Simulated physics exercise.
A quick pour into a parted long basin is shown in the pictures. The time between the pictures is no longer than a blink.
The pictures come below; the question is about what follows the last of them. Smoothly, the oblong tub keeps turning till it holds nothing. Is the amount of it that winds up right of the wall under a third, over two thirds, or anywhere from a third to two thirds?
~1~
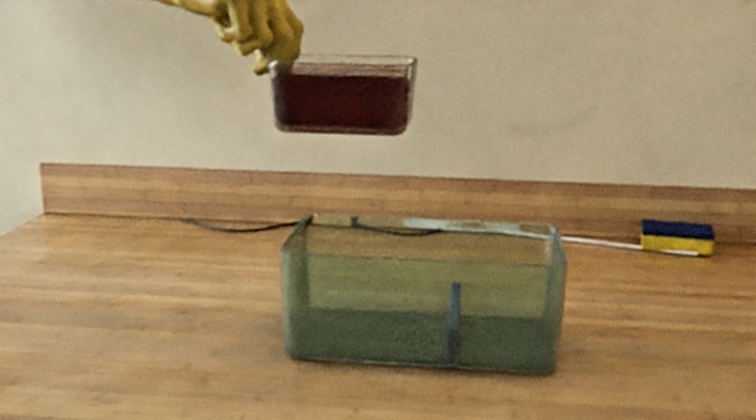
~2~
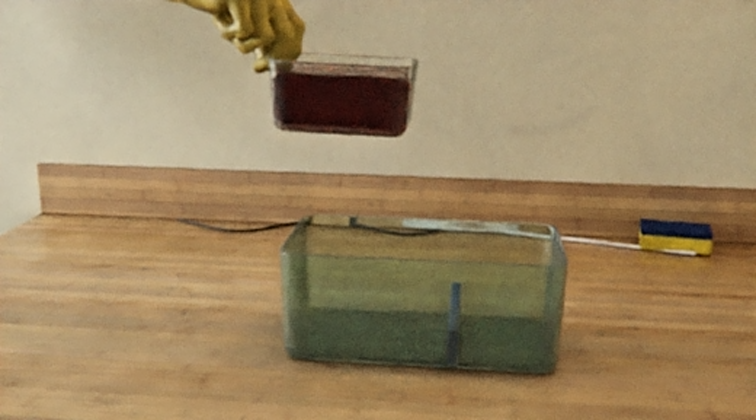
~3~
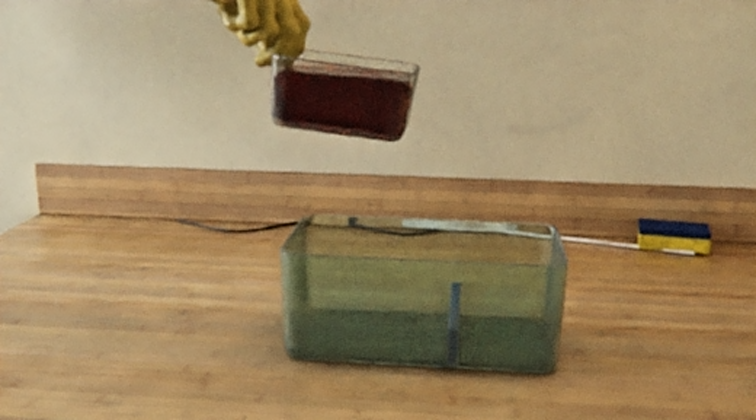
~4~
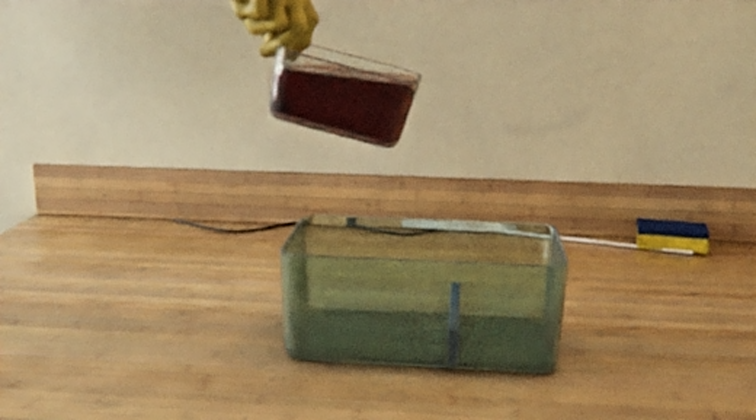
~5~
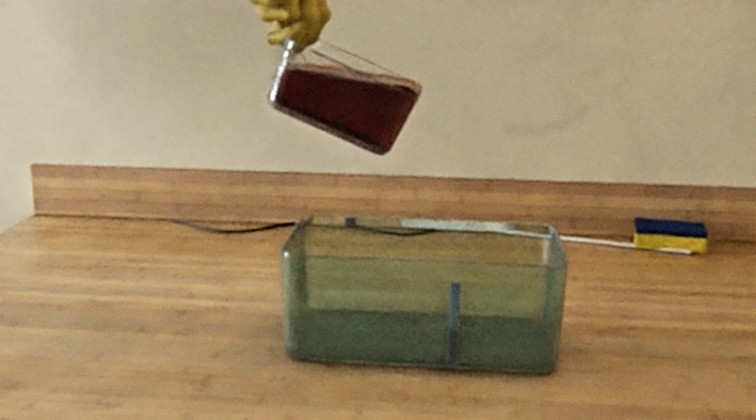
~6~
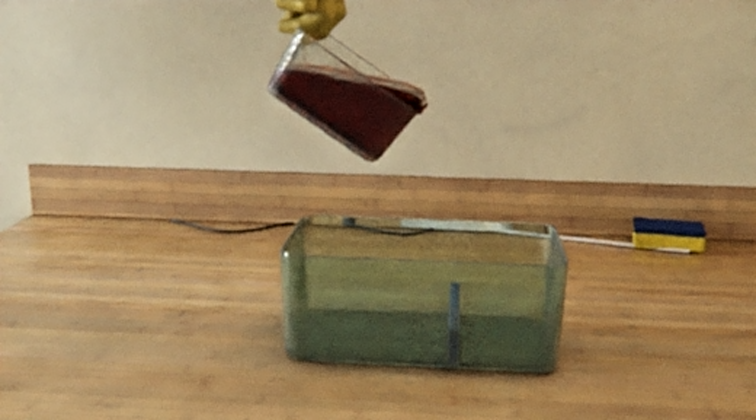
A third to two thirds.
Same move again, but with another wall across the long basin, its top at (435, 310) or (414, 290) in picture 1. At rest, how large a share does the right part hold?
In order, near 60 and 85 in a hundred.
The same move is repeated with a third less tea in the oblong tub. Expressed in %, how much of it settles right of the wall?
Estimate: Around 35 per cent.
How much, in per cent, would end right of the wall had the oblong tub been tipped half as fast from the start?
Something like 65 percent.
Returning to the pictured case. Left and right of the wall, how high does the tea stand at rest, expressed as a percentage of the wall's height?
The left part 30 per cent, the right part 60.
A moment on, the oblong tub is tipped on its side and 18 per cent is still to pour, 3 is left of the wall and 29 right of it.
Next, the oblong tub is tipped right over and 3 per cent is still to pour, 30 is left of the wall and 56 right of it.
Then the oblong tub is tipped right over and 0 per cent is still to pour, 43 is left of the wall and 49 right of it.
Later the oblong tub is tipped right over and 0 per cent is still to pour, 49 is left of the wall and 47 right of it.
At rest 49 per cent lies left of the wall, 47 right of it and 4 outside.
